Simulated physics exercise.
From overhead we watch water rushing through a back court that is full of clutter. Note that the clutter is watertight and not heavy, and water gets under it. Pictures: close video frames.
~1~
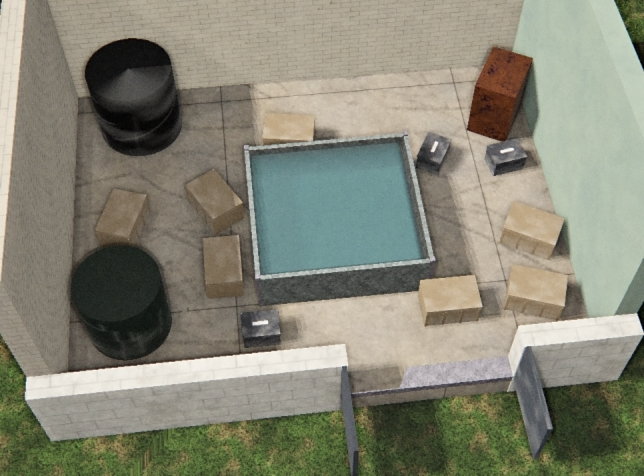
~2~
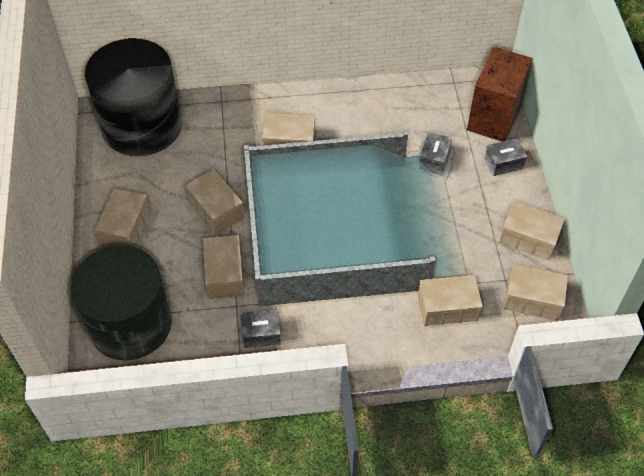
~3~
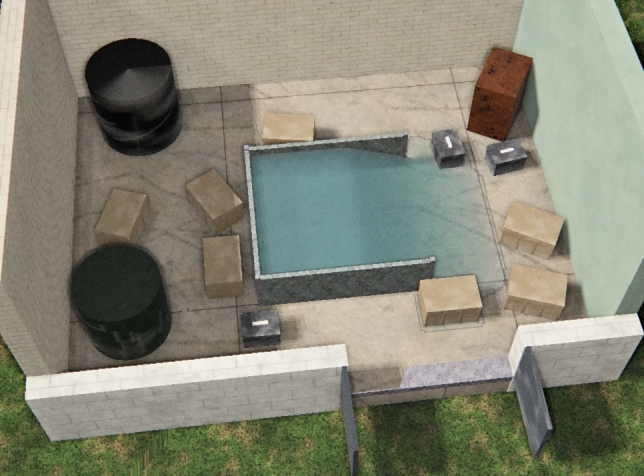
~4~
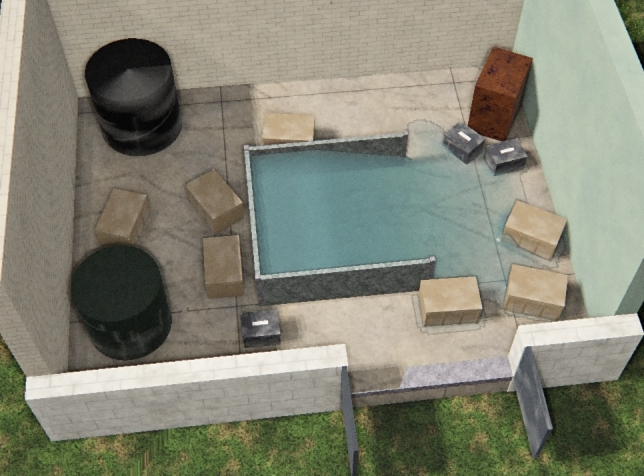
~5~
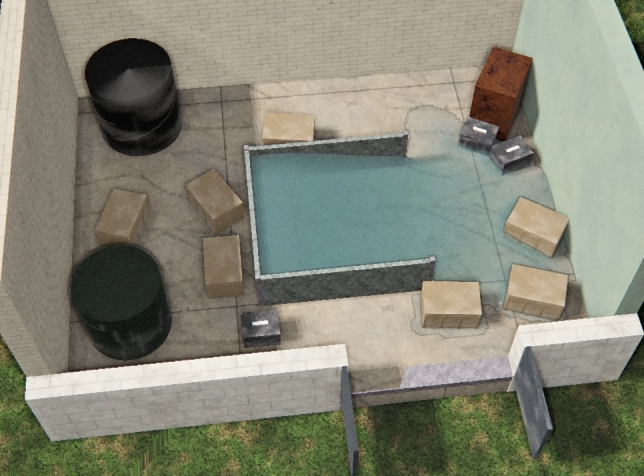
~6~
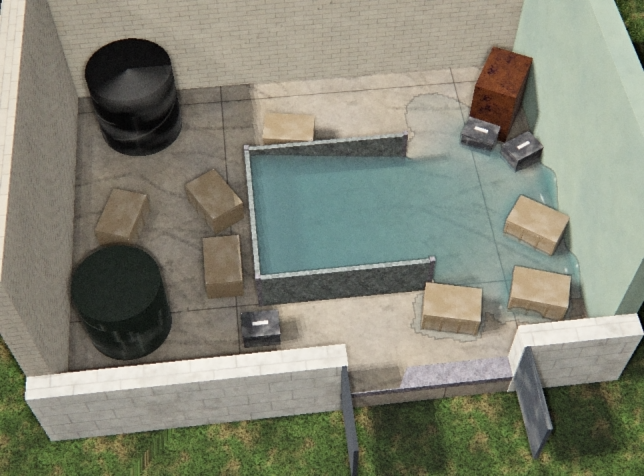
A walled pool lost its right side, and water spread across the paved court to the right wall, pushing two small grey boxes toward the rusty block and slightly shifting a few tan blocks.
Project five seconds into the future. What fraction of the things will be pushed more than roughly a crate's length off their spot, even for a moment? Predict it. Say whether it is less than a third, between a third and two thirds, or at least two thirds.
It is between a third and two thirds.
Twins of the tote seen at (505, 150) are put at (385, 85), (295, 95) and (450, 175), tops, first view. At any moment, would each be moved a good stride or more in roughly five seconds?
Copy one: Slides well clear; copy two: Slides well clear; copy three: Slides well clear.
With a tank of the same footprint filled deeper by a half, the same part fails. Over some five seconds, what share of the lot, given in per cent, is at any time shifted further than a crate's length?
Roughly 60 per cent of them.
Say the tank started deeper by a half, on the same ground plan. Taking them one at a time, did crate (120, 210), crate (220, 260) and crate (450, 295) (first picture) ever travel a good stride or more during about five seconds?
Per item, in order: Missed the mark; missed the mark; cleared the mark.
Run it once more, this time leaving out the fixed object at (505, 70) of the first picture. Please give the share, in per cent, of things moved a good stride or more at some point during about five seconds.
70 %.
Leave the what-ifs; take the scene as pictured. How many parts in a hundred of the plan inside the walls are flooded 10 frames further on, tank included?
My answer would be close to 40 per cent.
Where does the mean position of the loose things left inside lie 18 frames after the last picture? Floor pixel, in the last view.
Mean position: About (288, 236).
A moment on, 1 of 10 are well off their spots; 3 afloat.
Next, 2 of 10 are well off their spots; 3 afloat.
Later, 5 of 10 are well off their spots; 4 afloat.
In the end, 6 of 10 are well off their spots, and 6 have been at some point; 6 afloat.
